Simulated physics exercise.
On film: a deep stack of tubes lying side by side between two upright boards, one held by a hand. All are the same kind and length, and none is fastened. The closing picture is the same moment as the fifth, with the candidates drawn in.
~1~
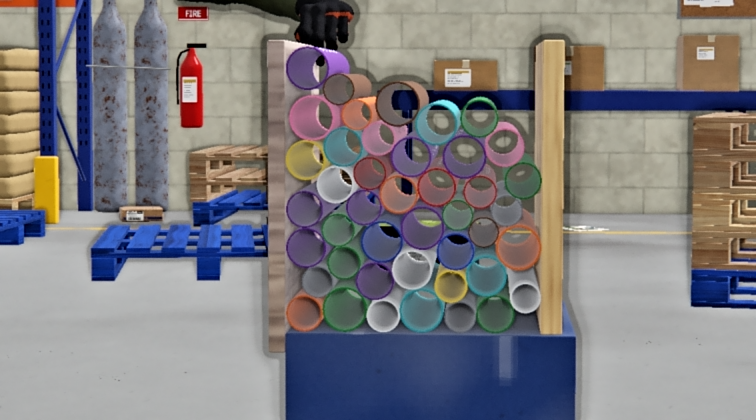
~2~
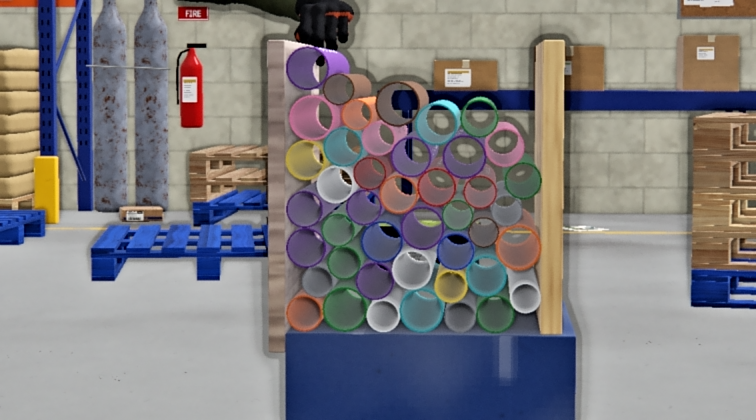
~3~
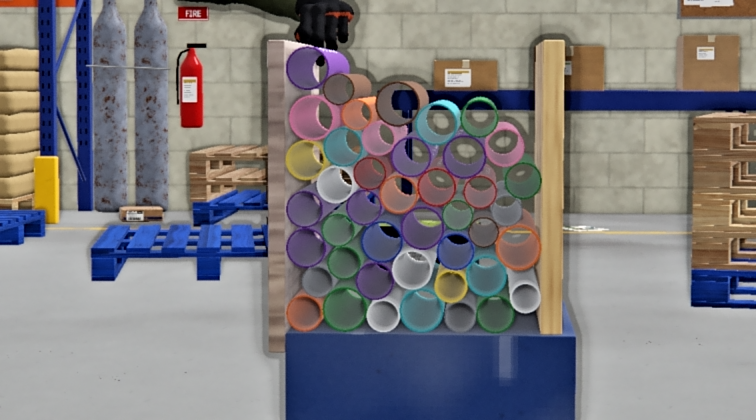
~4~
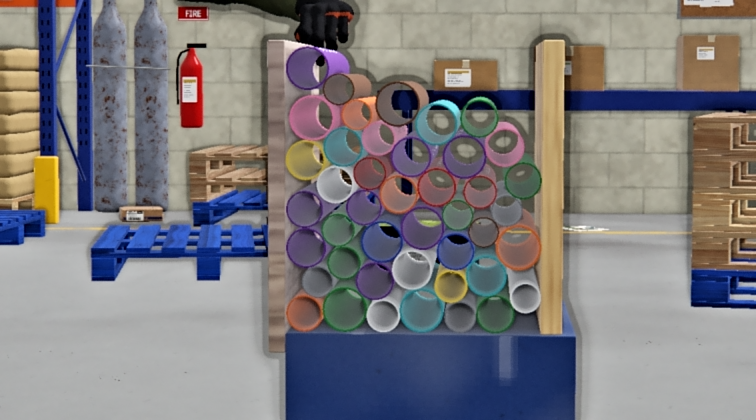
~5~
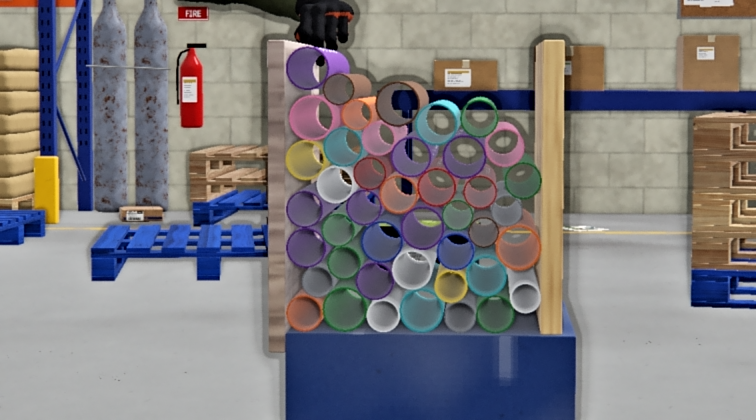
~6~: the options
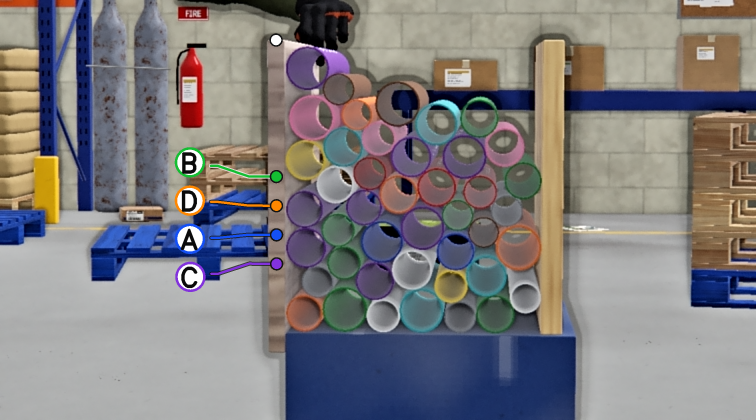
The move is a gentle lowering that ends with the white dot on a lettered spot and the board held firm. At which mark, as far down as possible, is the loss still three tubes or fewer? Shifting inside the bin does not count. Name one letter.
Stop at B.
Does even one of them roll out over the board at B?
Yes, at B.
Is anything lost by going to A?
At A: Yes.
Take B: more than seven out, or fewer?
It loses fewer than seven.
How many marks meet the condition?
The number is one.
On the marked copy, A at (277, 235); B at (277, 177); C at (277, 264); D at (277, 206); the white dot at (276, 40).
Following B. Soon after the start, top of the board (286, 103).
Later, top of the board (286, 173).
In the end, top of the board (286, 176), two out over the board.
As for the rest, A more than three out over the board; C more than three out over the board; D four out over the board.
